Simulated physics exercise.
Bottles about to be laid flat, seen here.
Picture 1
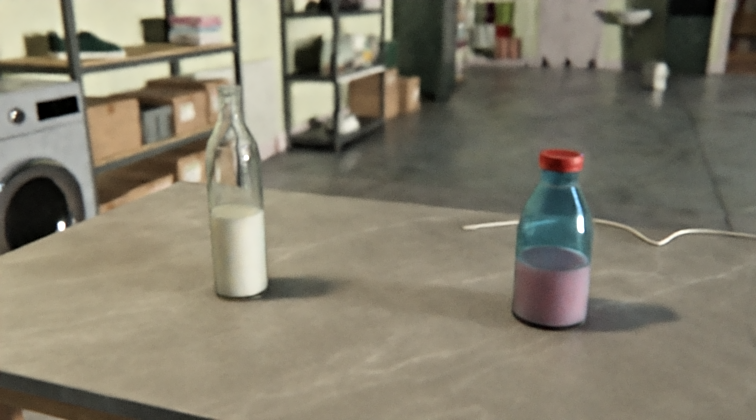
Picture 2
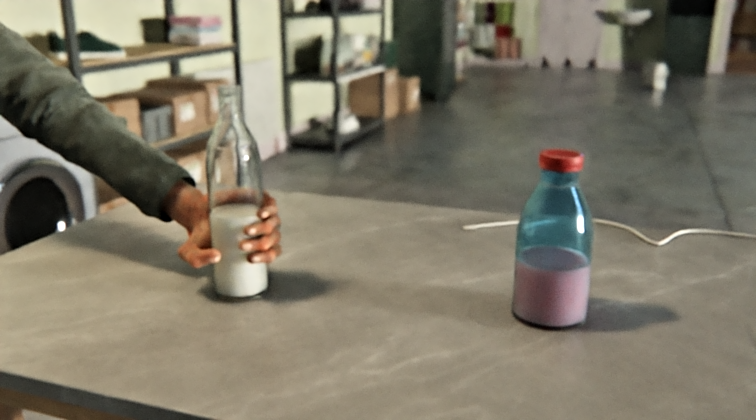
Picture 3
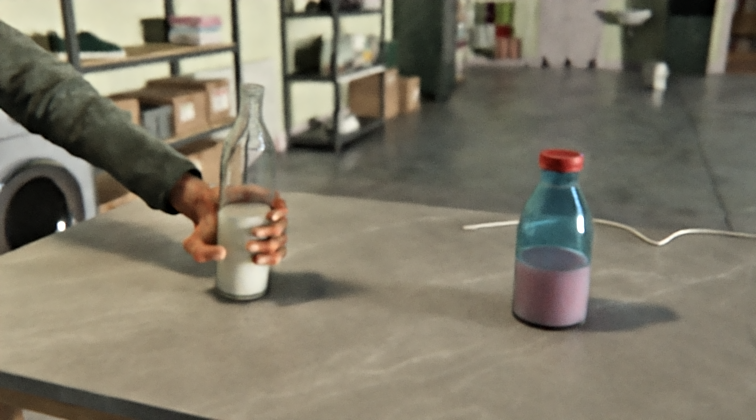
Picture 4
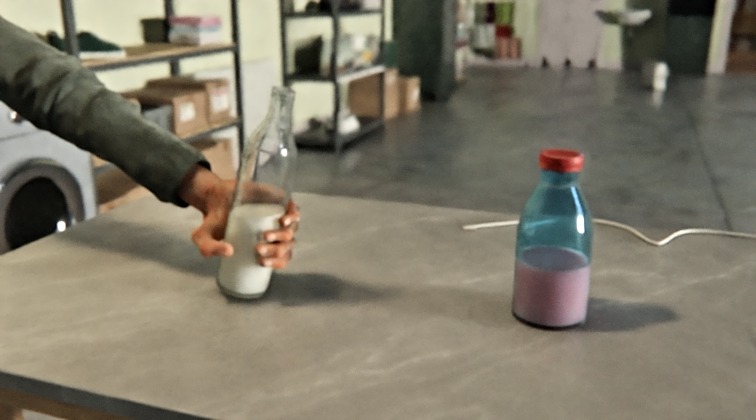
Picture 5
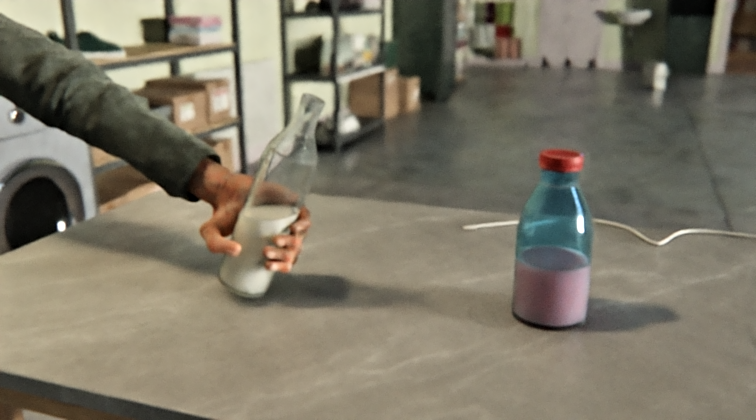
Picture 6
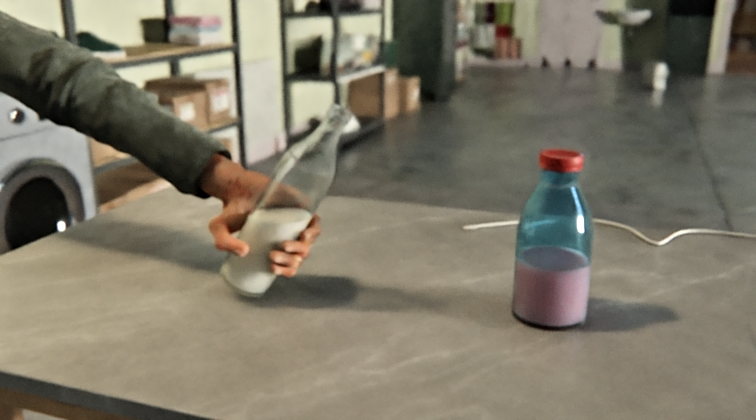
A hand in a dark green sleeve reaches in from the left and grasps an open clear glass bottle of white liquid standing on a grey table. The hand leans the bottle steadily farther to the right, while a red-capped blue bottle holding pinkish liquid stays upright and still on the right.
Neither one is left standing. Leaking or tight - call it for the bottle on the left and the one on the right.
Left: Leaking; right: Tight.
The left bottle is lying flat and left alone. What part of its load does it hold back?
Roughly 60 percent stays in.
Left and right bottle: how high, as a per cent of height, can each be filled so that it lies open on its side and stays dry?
About 24 per cent and 18 per cent.
Next, the left bottle is nearly down; left bottle, dry at the neck.
After that, the left bottle lies flat; left bottle, some has come out.
Finally, both lie flat; left bottle, some has come out; right bottle, dry at the neck.
